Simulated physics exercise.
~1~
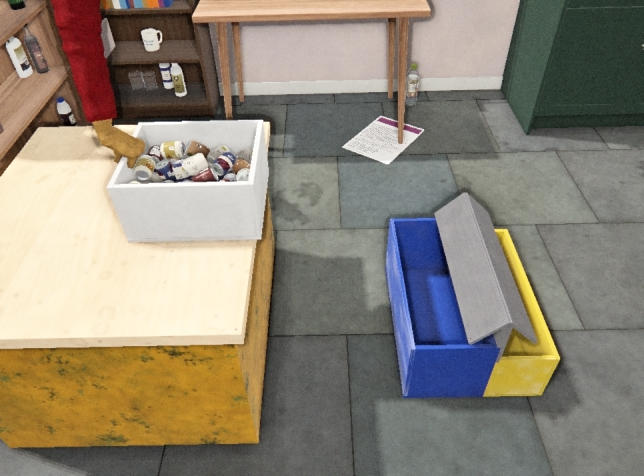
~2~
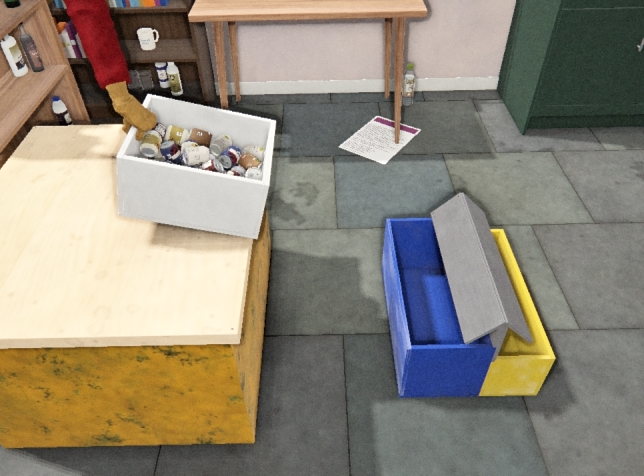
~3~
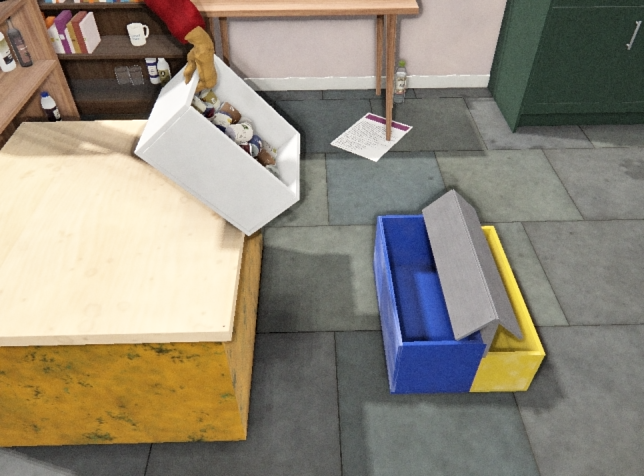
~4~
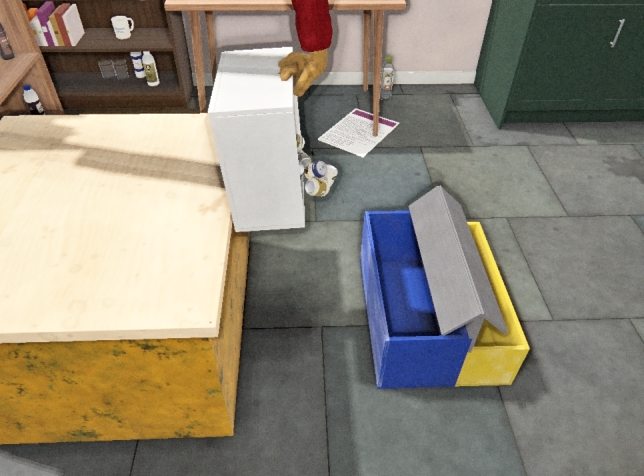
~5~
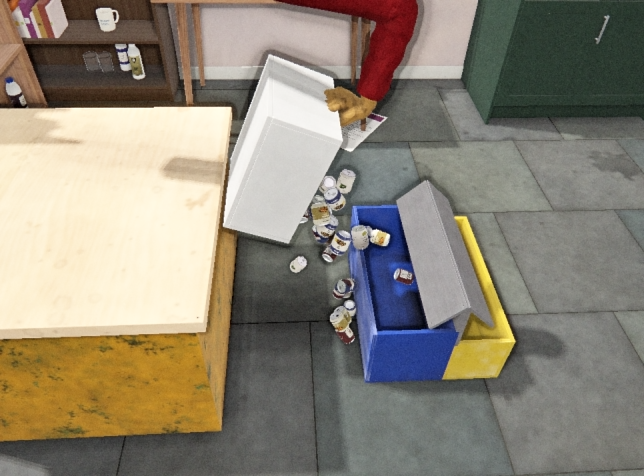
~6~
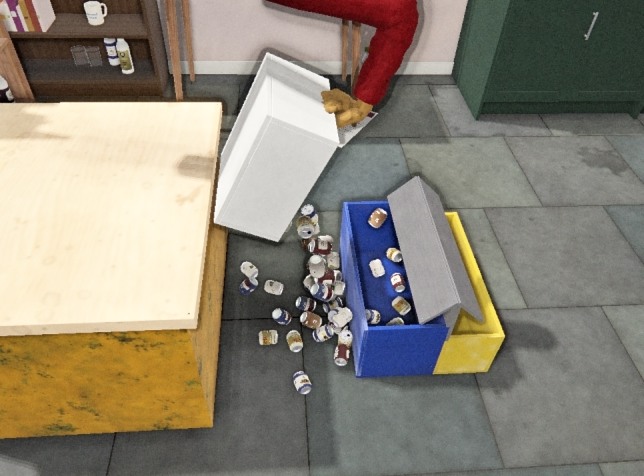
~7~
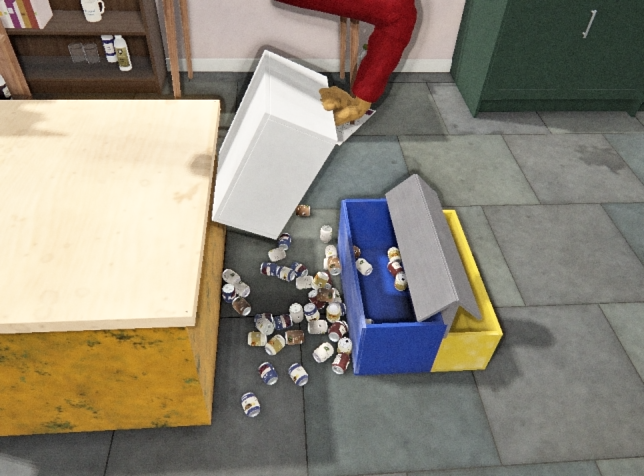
White box tipped by a gloved hand spilling mini cans off a bench, most scattering on the floor, some entering a blue bin.
